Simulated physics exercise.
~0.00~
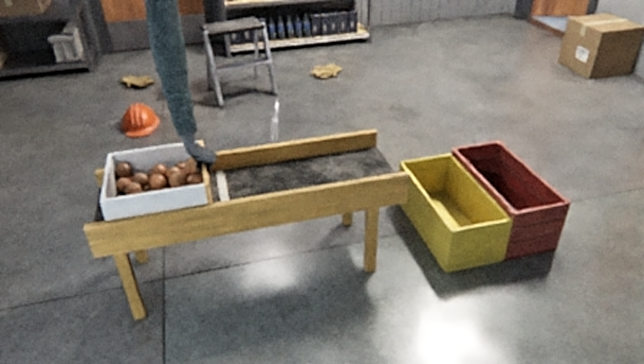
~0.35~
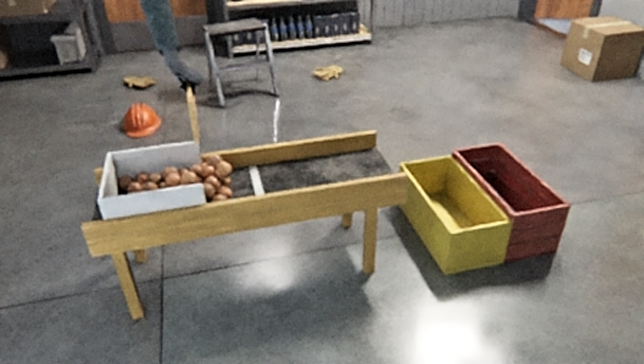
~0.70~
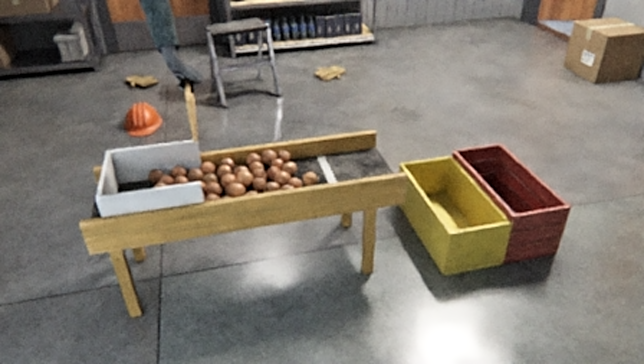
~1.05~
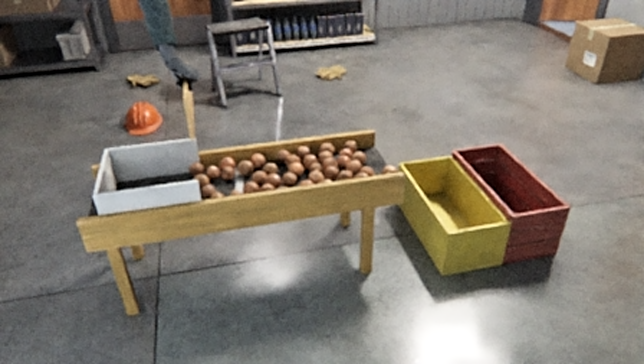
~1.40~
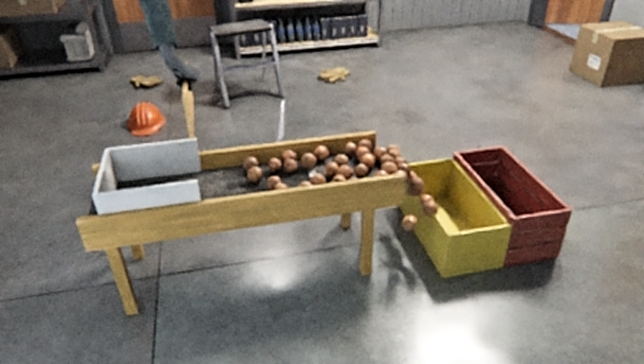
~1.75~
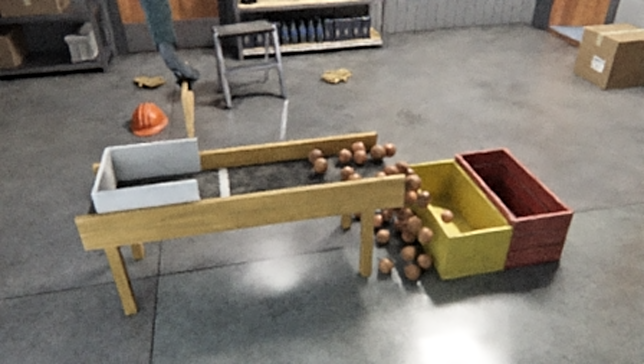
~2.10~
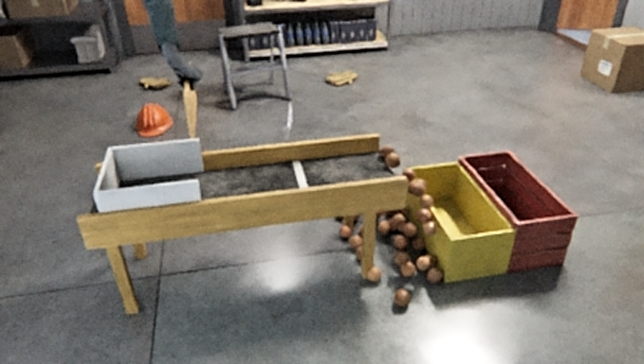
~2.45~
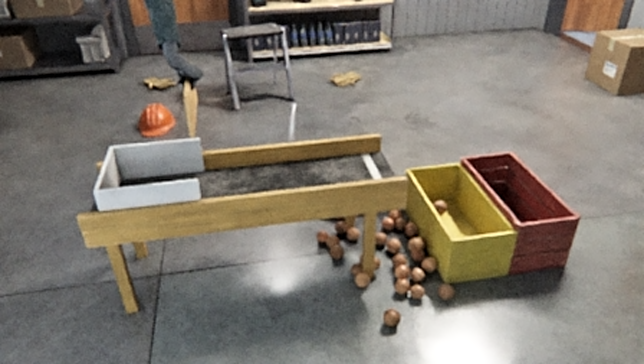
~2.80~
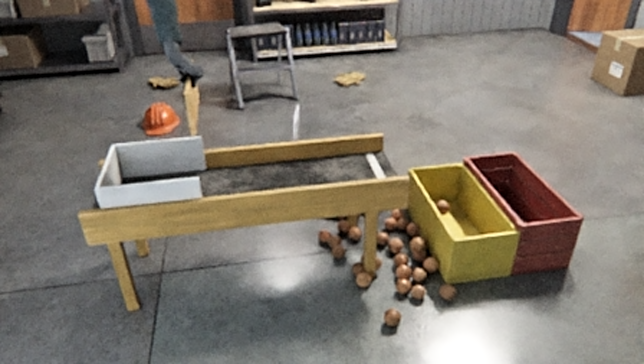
The video shows brown balls leaving a white pen on a wooden-sided conveyor, riding right along the dark belt and spilling off its end. Most drop short of the yellow box and settle on the floor, while very few land inside it and the red bin stays empty.
